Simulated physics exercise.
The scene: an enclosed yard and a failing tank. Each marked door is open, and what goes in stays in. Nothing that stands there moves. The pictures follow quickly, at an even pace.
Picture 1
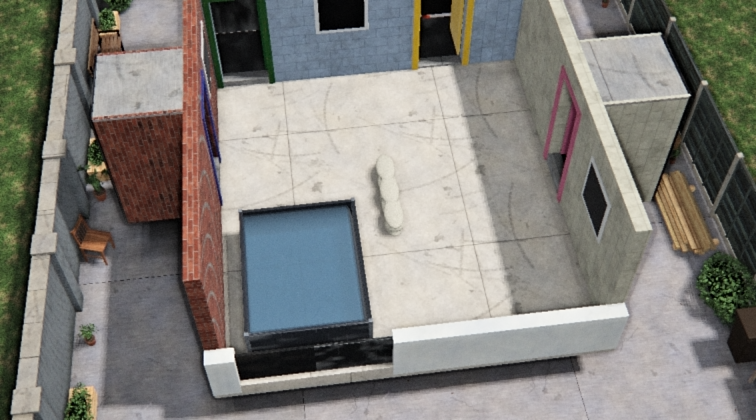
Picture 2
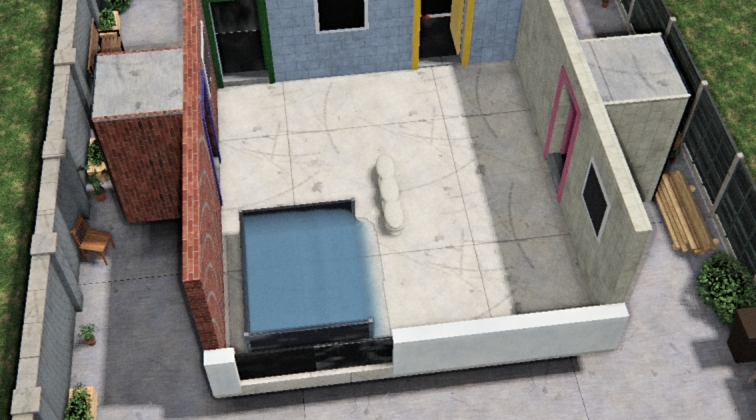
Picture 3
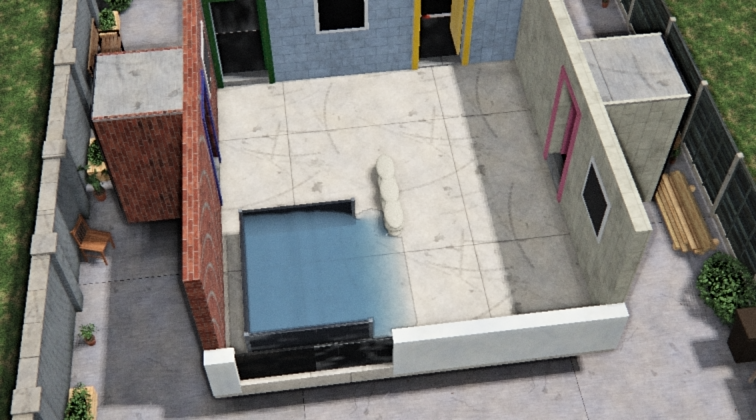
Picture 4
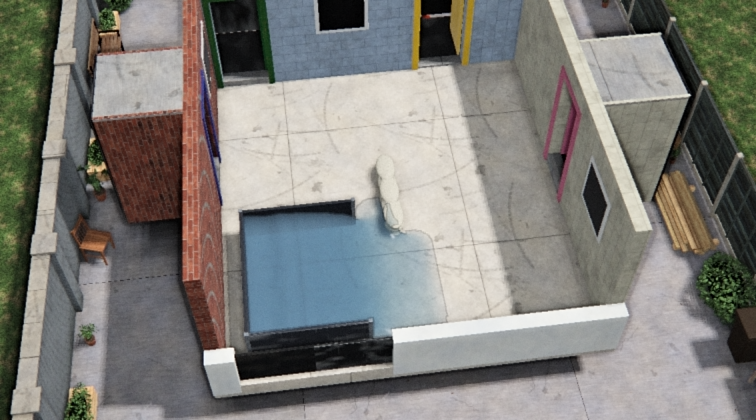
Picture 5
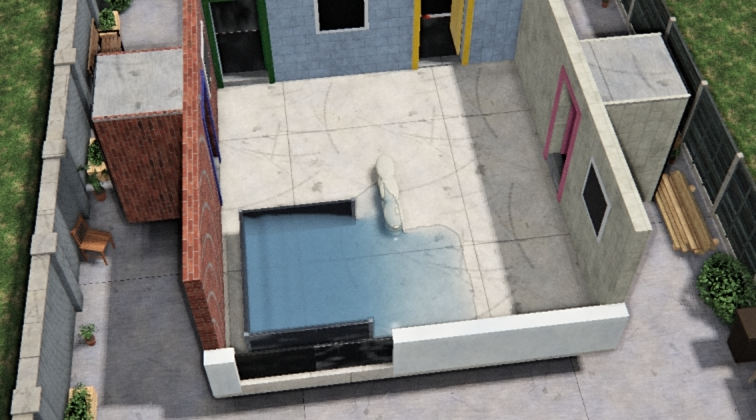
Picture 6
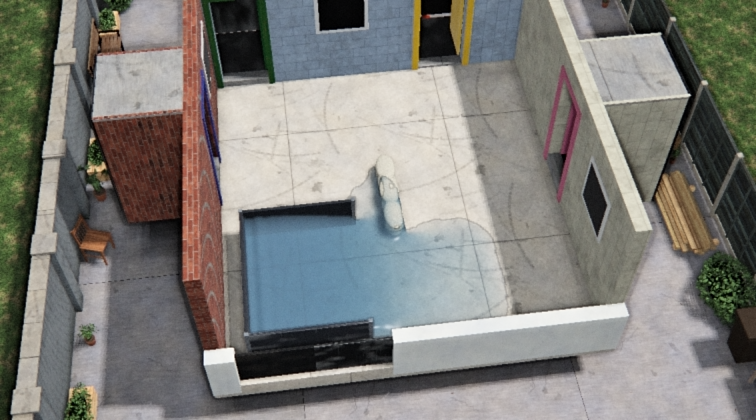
We see a walled yard from above with a full, still tank of blue water at lower left; its right side opens and water pours out, spreading rightward across the pale floor and around a lumpy pale object.
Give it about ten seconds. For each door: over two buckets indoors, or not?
The pink door admits no more than that; the green door admits no more than that; the blue door admits no more than that; the yellow door lets in a lot.
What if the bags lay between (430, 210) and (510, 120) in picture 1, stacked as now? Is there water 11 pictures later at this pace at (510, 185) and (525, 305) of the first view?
As listed: Flooded, under water.
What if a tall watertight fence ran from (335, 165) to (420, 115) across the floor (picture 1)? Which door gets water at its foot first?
First comes the pink door.
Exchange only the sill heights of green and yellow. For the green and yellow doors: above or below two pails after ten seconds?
Then: The green door takes more; the yellow door stays under.
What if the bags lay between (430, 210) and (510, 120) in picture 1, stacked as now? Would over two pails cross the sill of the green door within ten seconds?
Then: Green door takes less.
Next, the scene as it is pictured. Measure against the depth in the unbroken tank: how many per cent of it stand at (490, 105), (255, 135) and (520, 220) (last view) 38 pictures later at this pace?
Roughly 8, 6 and 14 per cent, in turn.
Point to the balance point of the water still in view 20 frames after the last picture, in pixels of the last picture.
Around (447, 244).
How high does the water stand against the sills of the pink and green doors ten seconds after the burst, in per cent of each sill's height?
Roughly 20 per cent, then 70 per cent.
A moment on, water covers 35 % of the floor; the pink door not reached, the green door not reached, the blue door not reached, the yellow door not reached.
Next, water covers 50 % of the floor; the pink door wet at the sill, nothing in, the green door not reached, the blue door not reached, the yellow door not reached.
Then, water covers 65 % of the floor; the pink door wet at the sill, nothing in, the green door wet at the sill, nothing in, the blue door not reached, the yellow door not reached.
Later, water covers 85 % of the floor; the pink door wet at the sill, nothing in, the green door wet at the sill, nothing in, the blue door wet at the sill, nothing in, the yellow door over two buckets in.
In the end, water covers 95 % of the floor; the pink door wet at the sill, nothing in, the green door under two buckets in, the blue door wet at the sill, nothing in, the yellow door far over two buckets in.
